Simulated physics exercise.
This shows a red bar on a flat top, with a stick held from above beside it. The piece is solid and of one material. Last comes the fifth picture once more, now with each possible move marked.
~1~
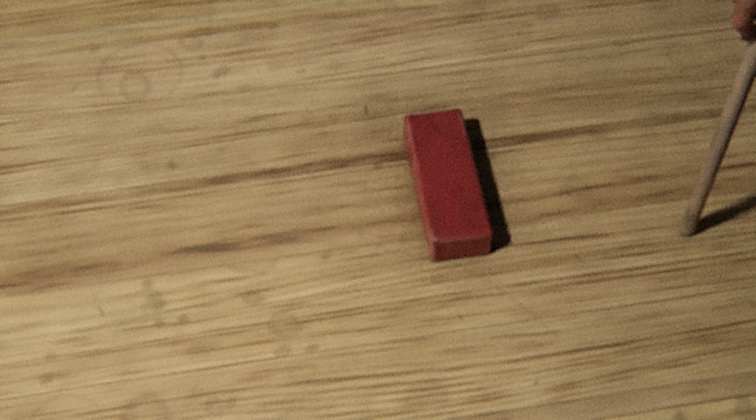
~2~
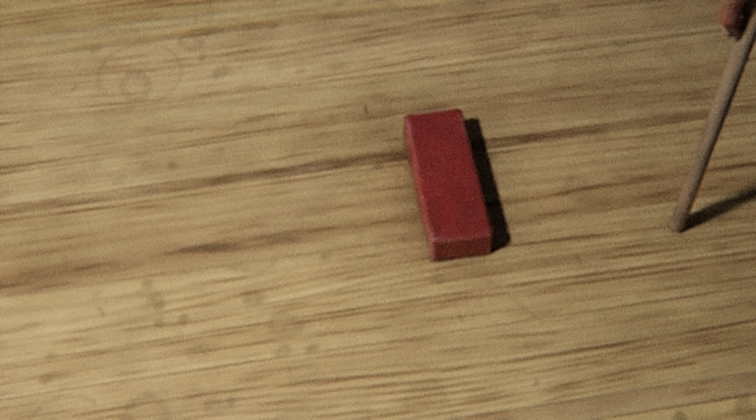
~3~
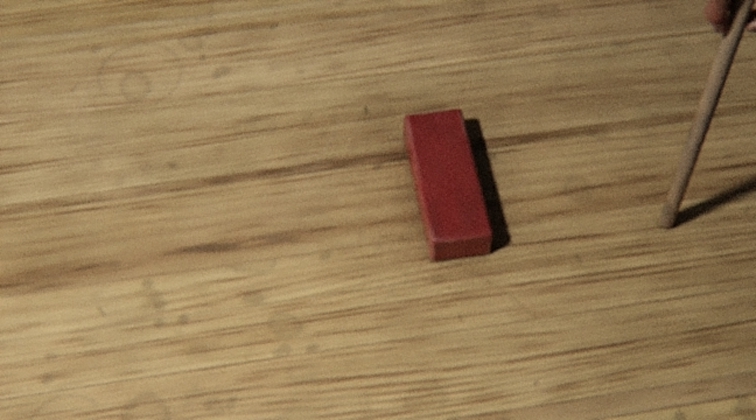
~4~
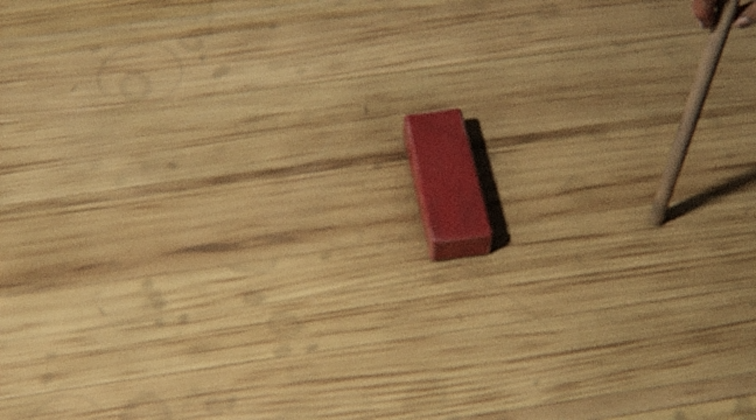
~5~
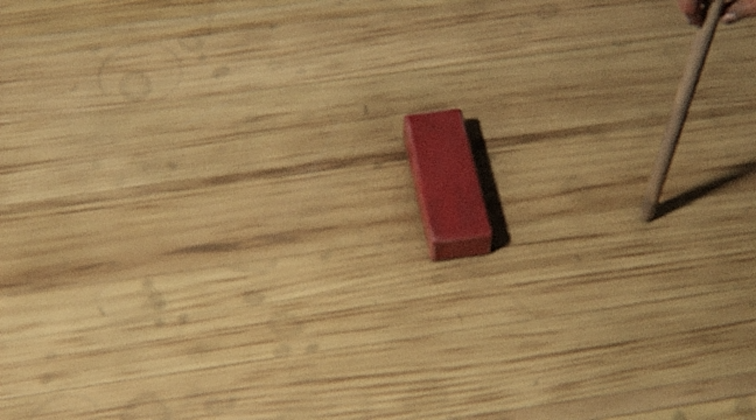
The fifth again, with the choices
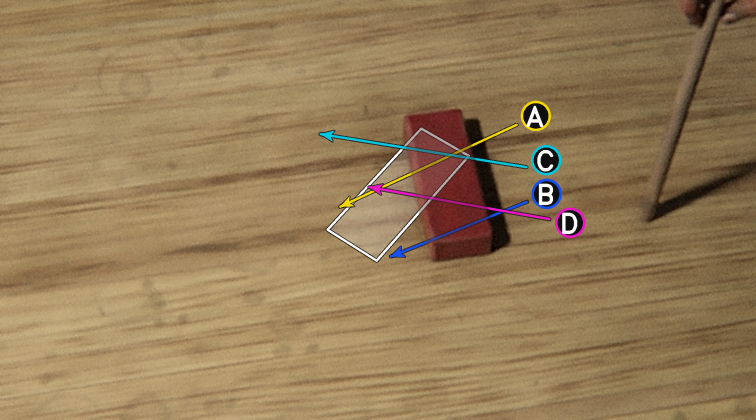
A red bar lies still while a hand slowly moves a stick left toward it.
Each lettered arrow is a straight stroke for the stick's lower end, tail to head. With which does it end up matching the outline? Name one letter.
B.
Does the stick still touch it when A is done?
At the end, yes.
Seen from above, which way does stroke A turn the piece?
It turns anticlockwise.
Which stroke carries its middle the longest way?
That is D.
On the marked copy, A from (517, 125) to (340, 207); B from (527, 202) to (391, 256); C from (526, 167) to (321, 134); D from (550, 219) to (369, 187).
With B. Early on, foot of the stick (478, 222), piece (439, 172).
Further on, foot of the stick (427, 243), piece (411, 174).
At the end, foot of the stick (391, 258), piece (398, 171); it fills the outline.
As for the rest, A leaves the piece out of the outline, at (382, 220); C leaves the piece out of the outline, at (403, 181); D leaves the piece out of the outline, at (347, 141).
